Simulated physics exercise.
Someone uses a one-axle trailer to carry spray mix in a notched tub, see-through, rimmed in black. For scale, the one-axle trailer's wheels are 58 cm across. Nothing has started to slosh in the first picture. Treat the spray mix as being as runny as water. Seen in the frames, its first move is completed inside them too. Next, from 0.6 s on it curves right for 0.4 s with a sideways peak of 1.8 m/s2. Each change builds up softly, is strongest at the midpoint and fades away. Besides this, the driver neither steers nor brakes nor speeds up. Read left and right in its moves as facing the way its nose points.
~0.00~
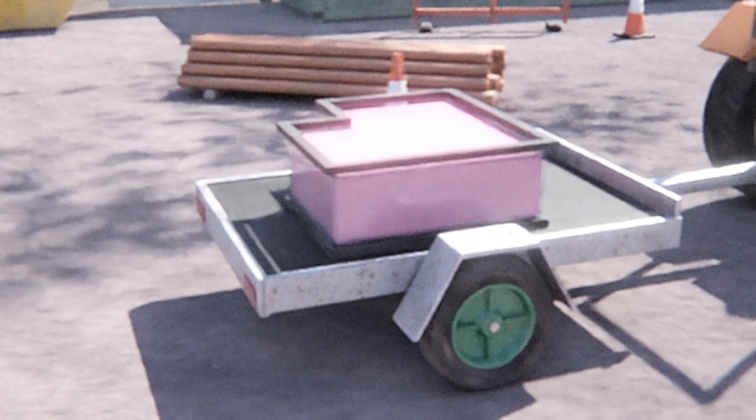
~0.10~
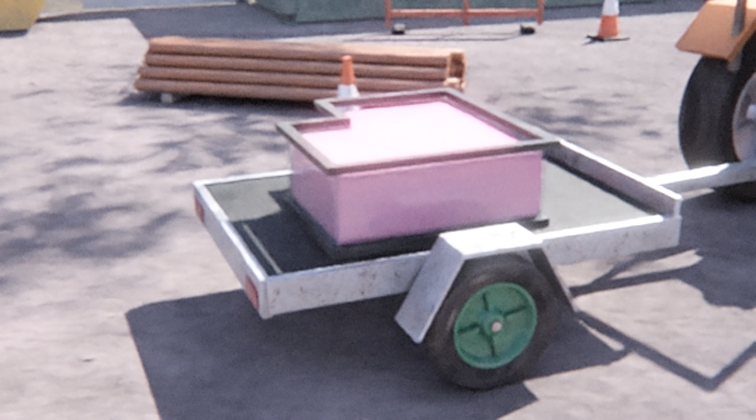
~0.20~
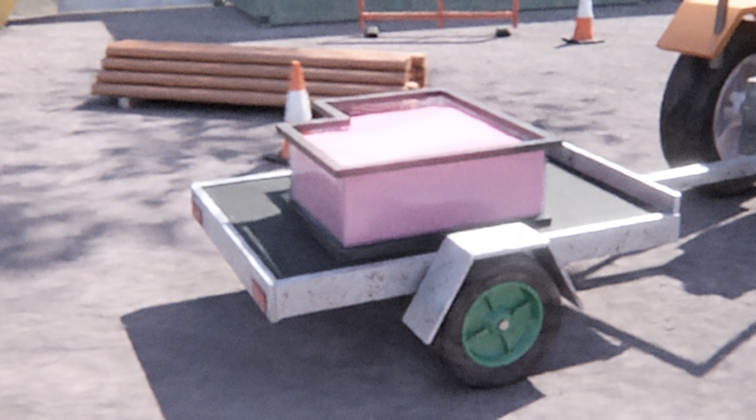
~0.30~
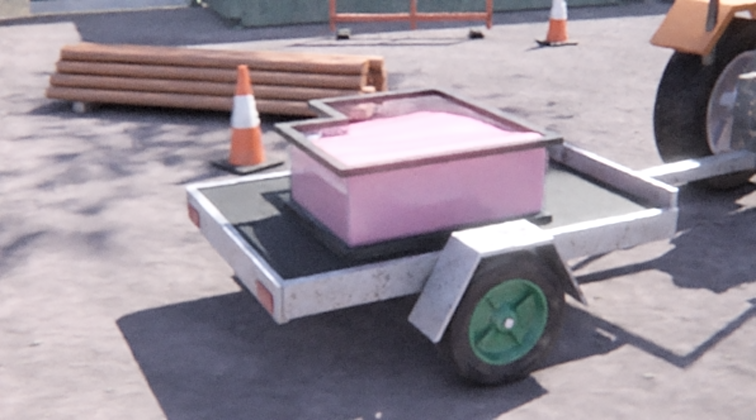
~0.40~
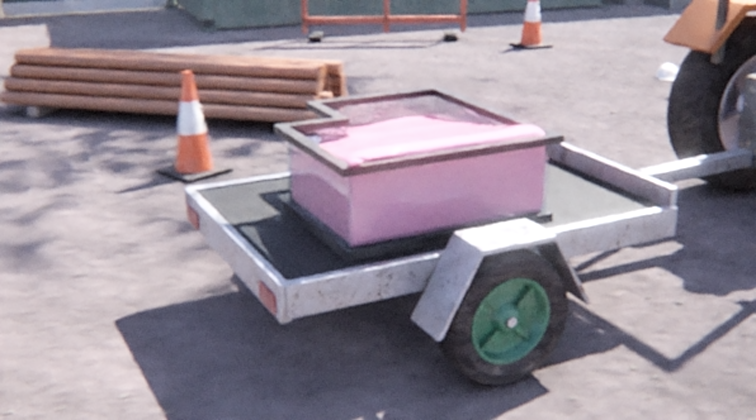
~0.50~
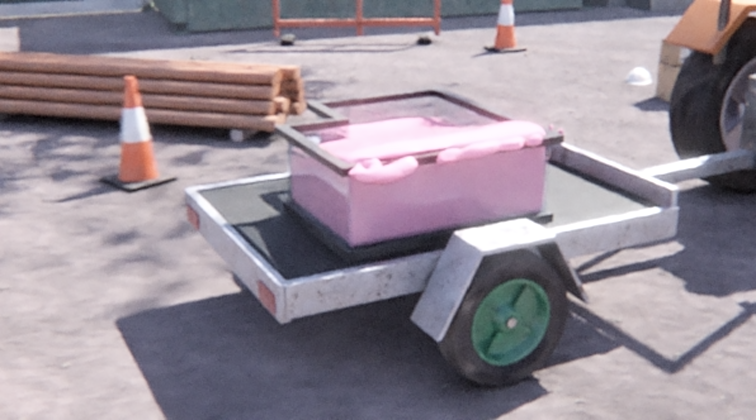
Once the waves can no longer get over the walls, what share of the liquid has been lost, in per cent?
9 per cent.
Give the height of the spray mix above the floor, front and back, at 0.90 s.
The surface sits near 34 cm in front and near 30 cm at the rear.
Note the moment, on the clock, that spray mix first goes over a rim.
It first spills at close to 0.7 s.
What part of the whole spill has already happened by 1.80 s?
Around 70 percent of it.
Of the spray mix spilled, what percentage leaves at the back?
Some 10 per cent of it.
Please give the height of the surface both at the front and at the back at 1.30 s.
The level sits near 30 cm in front and near 26 cm behind.
By 0.90 s front 33 cm, middle 32 cm, back 31 cm above the floor; the loss stands at 1 per cent, over the near side.
By 1.30 s front 30 cm, middle 31 cm, back 26 cm above the floor; the loss stands at 3 per cent, over the far side and the near side.
By 1.80 s front 31 cm, middle 30 cm, back 30 cm above the floor; the loss stands at 6 per cent, over the far side and the front.
By 3.98 s the loss stands at 9 per cent, over the far side and the near side, 24 of 262 litres.
